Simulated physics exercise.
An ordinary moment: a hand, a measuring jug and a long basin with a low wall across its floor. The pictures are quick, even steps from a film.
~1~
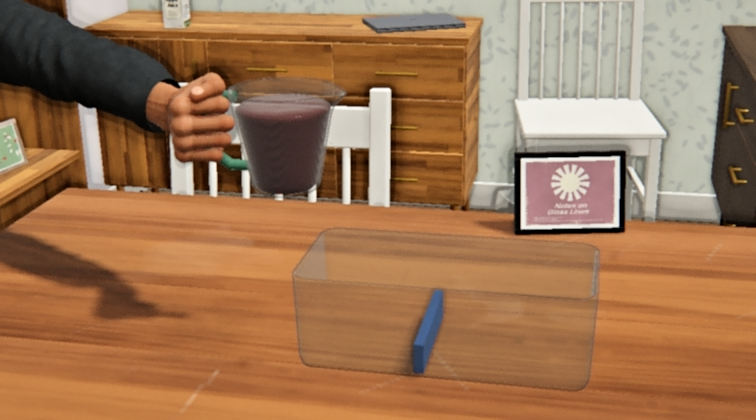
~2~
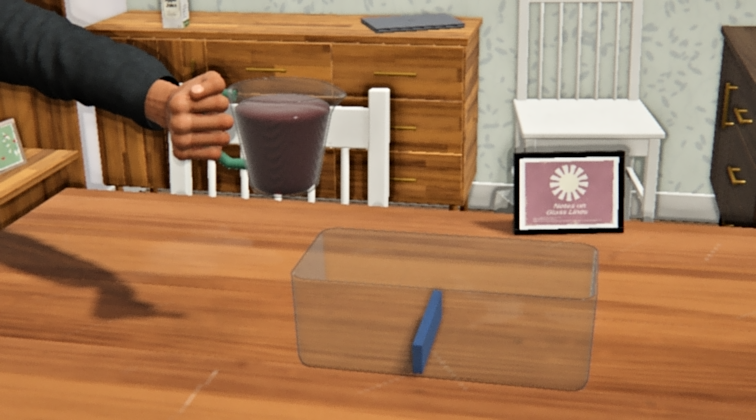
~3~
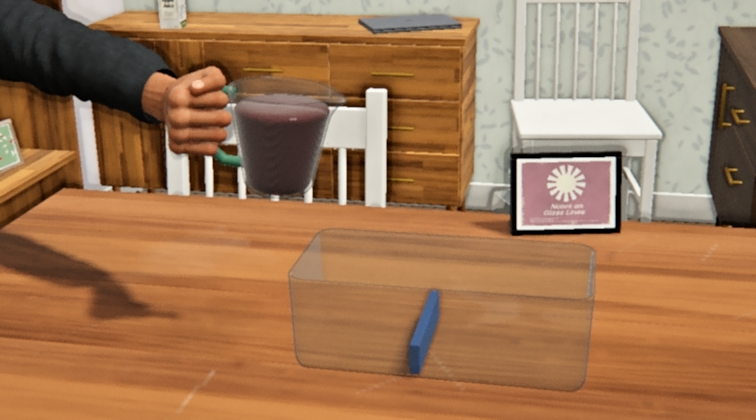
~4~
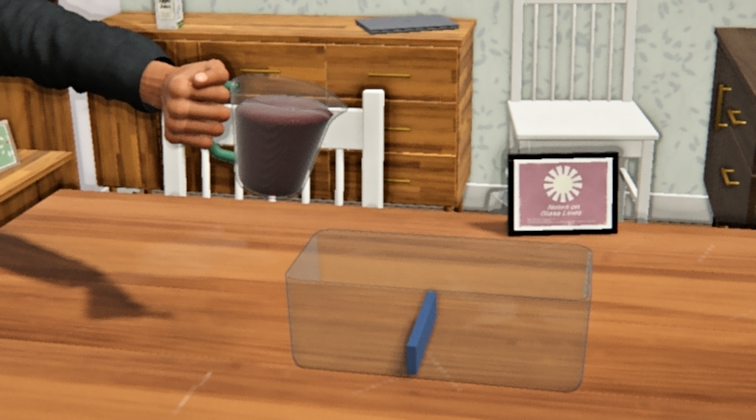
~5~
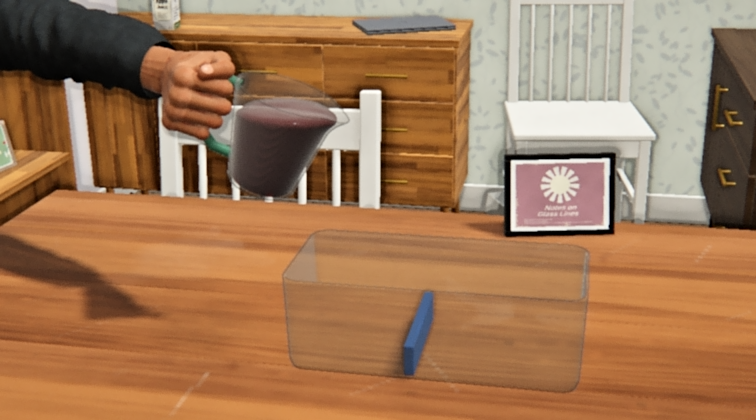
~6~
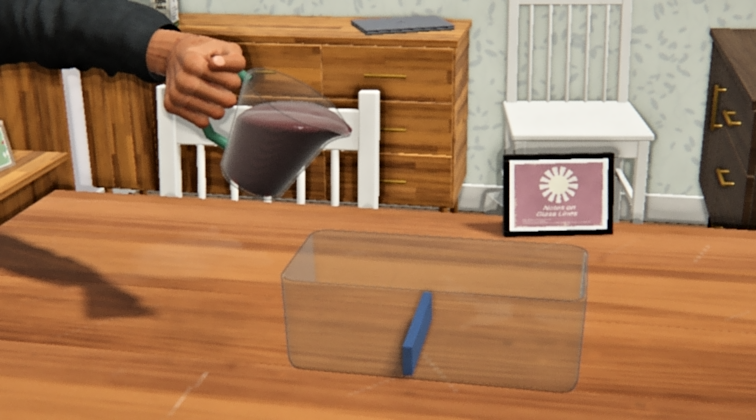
Above a clear basin on a wooden table, a hand steadily tilts a jug of dark liquid rightward.
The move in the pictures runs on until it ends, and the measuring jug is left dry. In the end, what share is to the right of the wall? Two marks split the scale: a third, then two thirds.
Looks to me like the right side of the wall gets short of a third.
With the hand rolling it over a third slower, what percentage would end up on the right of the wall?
Somewhere near 15 percent.
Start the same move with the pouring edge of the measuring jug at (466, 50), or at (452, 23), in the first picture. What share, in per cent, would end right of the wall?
85 %, then 85 %.
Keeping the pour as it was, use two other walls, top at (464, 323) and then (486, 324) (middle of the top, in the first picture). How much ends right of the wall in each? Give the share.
In order, some 10 and 10 in a hundred.
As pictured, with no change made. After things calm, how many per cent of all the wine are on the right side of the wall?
Around 15 percent.
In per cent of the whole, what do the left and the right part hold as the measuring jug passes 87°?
Left 20, right 5.
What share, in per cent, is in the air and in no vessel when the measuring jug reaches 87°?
Near 25 in a hundred.
A moment on, the tilt is 87° and 50 per cent is still to pour, 20 is left of the wall and 4 right of it.
Next, the tilt is 102° and 9 per cent is still to pour, 71 is left of the wall and 7 right of it.
Then the tilt is 102° and 0 per cent is still to pour, 83 is left of the wall and 11 right of it.
Later the tilt is 102° and 0 per cent is still to pour, 83 is left of the wall and 13 right of it.
At rest 83 per cent lies left of the wall, 13 right of it and 5 outside.
